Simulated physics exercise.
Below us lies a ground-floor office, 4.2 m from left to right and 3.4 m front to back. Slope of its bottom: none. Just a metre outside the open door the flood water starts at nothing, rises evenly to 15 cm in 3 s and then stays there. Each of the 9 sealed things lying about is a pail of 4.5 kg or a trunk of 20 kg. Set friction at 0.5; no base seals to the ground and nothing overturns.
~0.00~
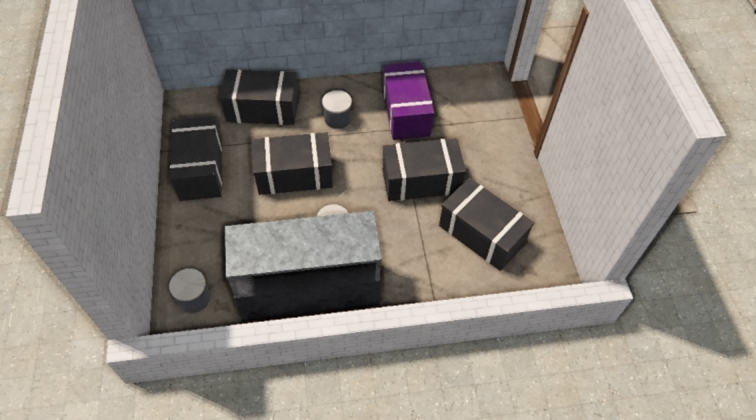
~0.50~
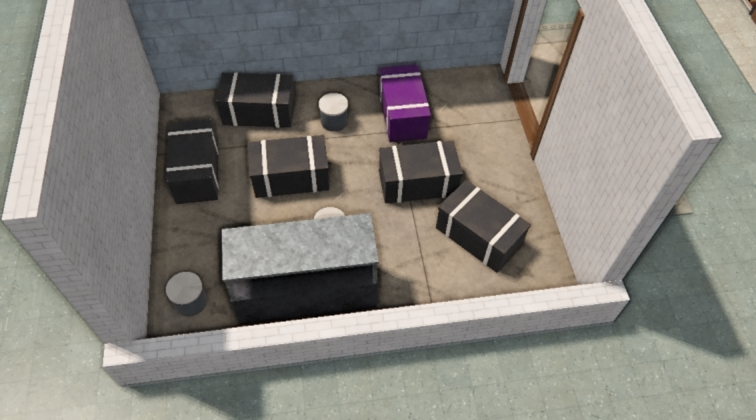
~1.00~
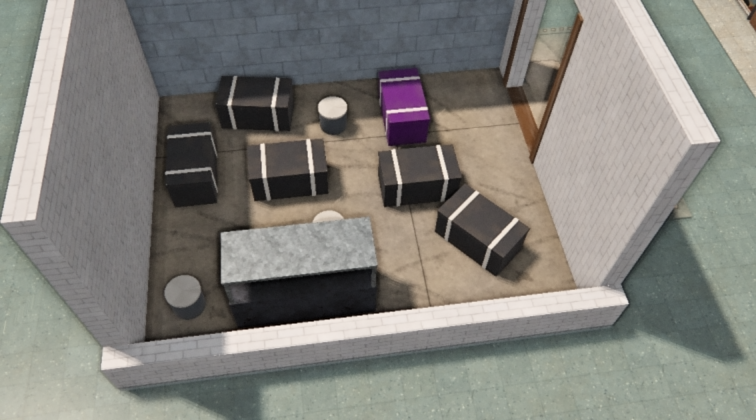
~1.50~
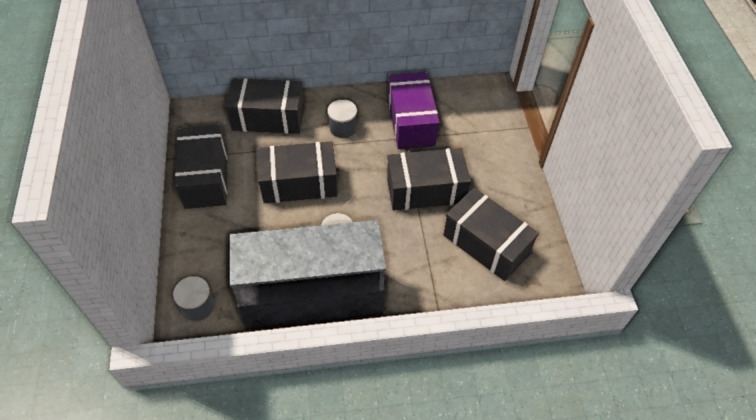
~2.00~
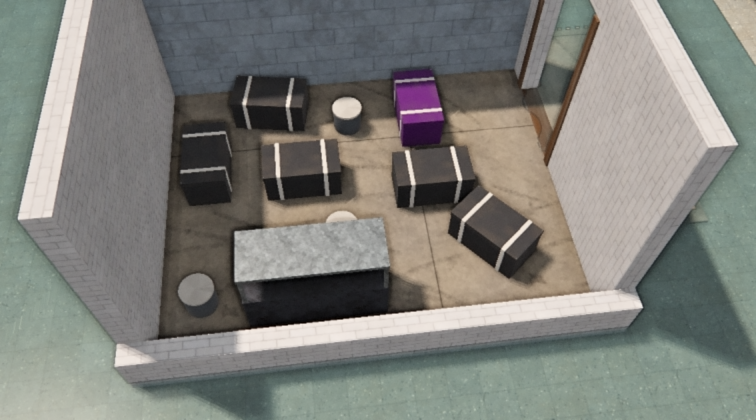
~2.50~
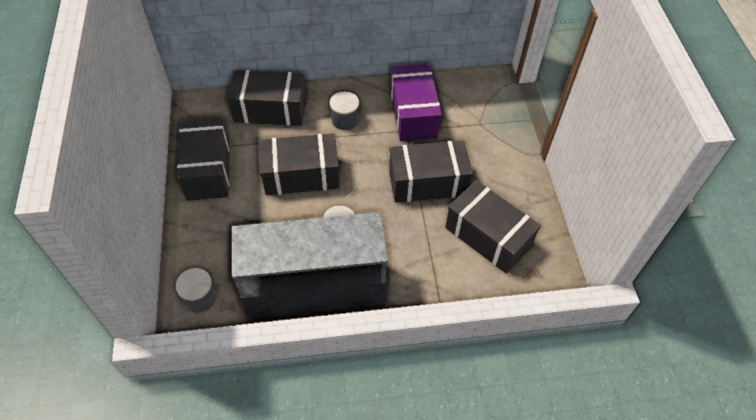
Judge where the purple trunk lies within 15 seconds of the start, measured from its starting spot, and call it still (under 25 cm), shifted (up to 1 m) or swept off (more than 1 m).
It is swept off.
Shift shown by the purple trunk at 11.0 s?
Displacement by then near 250 cm.
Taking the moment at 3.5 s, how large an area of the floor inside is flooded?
Wet area: Approx. 2.0 m2.
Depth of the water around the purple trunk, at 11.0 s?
The depth there is around 10 cm.
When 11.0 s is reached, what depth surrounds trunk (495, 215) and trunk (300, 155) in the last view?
About 3 and 10 cm.
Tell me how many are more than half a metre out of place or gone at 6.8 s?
I make it 2 by then.
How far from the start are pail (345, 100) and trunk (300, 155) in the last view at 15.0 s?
Shifts: 250 cm / 150 cm.
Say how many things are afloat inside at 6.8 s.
My tally comes to 1.
After 3.5 s the purple trunk is near (415, 90), 0.0 m from its start, aground; 0 afloat.
After 6.8 s the purple trunk is near (319, 90), 1.1 m from its start, afloat; 1 afloat.
After 11.0 s the purple trunk is near (197, 92), 2.4 m from its start, afloat; 7 afloat.
After 15.0 s the purple trunk is near (218, 143), 2.2 m from its start, afloat; 9 afloat.
